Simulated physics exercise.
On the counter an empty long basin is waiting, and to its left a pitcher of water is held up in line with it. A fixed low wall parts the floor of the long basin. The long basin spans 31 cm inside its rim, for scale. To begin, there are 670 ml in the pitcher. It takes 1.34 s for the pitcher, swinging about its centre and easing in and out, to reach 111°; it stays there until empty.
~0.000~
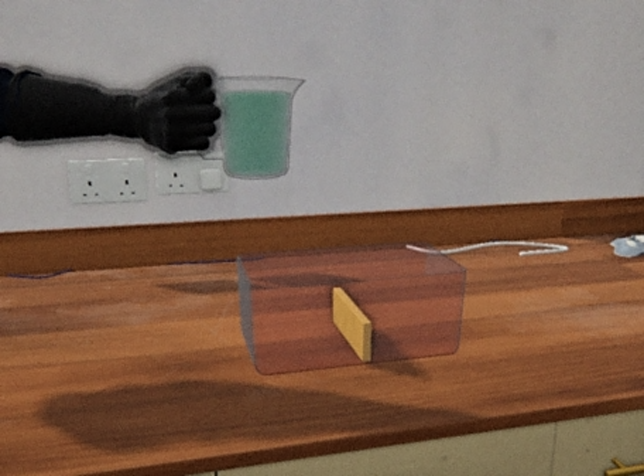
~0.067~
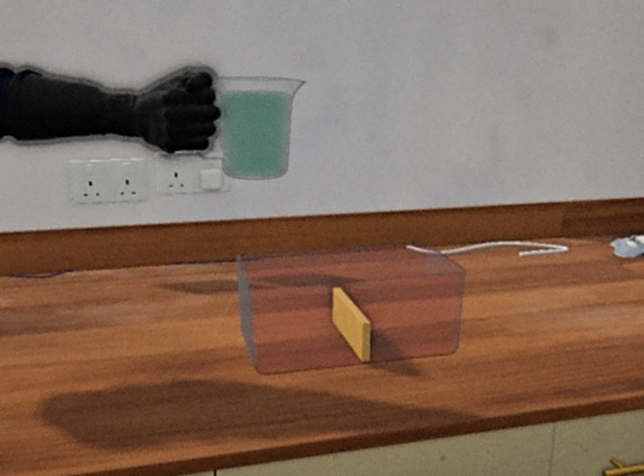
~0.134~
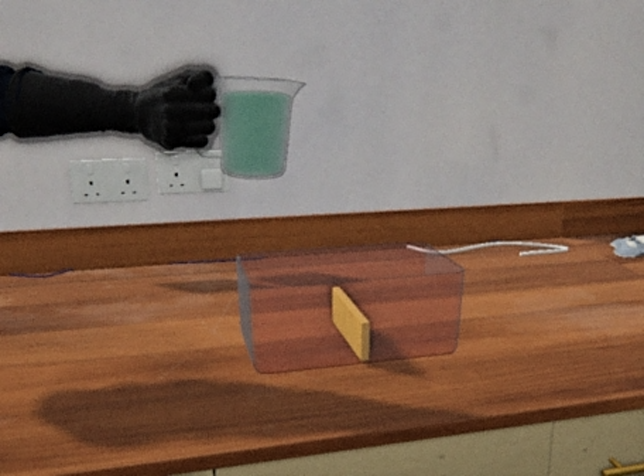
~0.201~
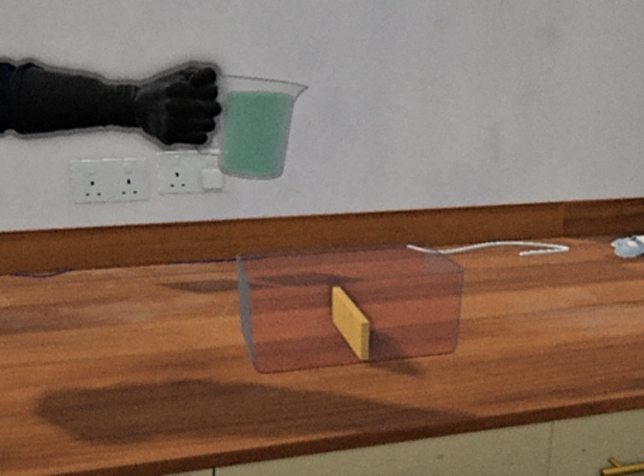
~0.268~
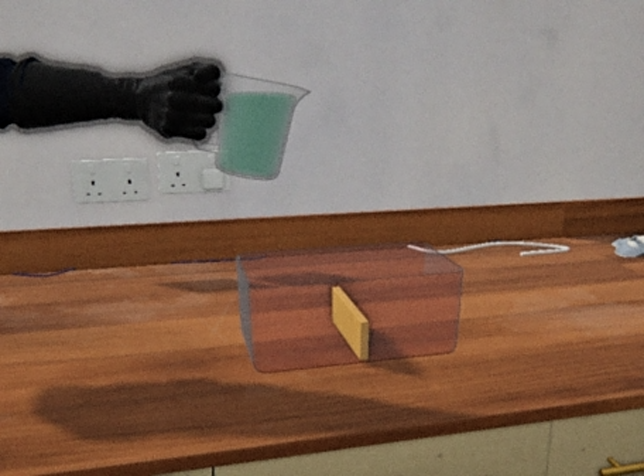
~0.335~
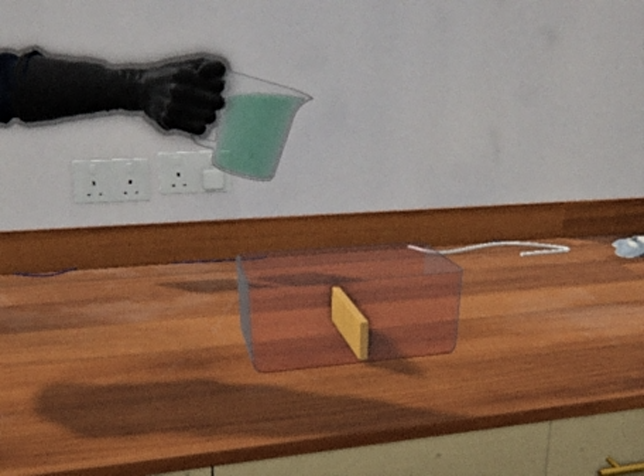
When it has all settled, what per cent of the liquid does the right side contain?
The right side contains about 74 per cent.
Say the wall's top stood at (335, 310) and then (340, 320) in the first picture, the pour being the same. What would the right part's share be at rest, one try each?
Some 90 in a hundred, then some 85 in a hundred.
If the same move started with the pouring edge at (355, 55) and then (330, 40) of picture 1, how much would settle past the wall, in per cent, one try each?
In order, 80 and 90 per cent.
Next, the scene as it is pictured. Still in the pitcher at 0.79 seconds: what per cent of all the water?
About 76 percent.
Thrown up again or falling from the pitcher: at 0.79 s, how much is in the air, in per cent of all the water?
About 18 per cent.
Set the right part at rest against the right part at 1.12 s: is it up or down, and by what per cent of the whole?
Net change: A rise of about 20 %.
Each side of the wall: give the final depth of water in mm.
The left side settles near 6 mm and the right side near 22 mm.
Then, 0.79 s in, the tilt is 70° and 75 per cent is still to pour, 0 is left of the wall and 6 right of it.
Then, 1.12 s in, the tilt is 104° and 20 per cent is still to pour, 3 is left of the wall and 54 right of it.
Then, 1.46 s in, the tilt is 111° and 0 per cent is still to pour, 23 is left of the wall and 74 right of it.
Then, 1.84 s in, the tilt is 111° and 0 per cent is still to pour, 24 is left of the wall and 74 right of it.
Finally, 24 per cent lies left of the wall, 74 right of it and 2 outside.
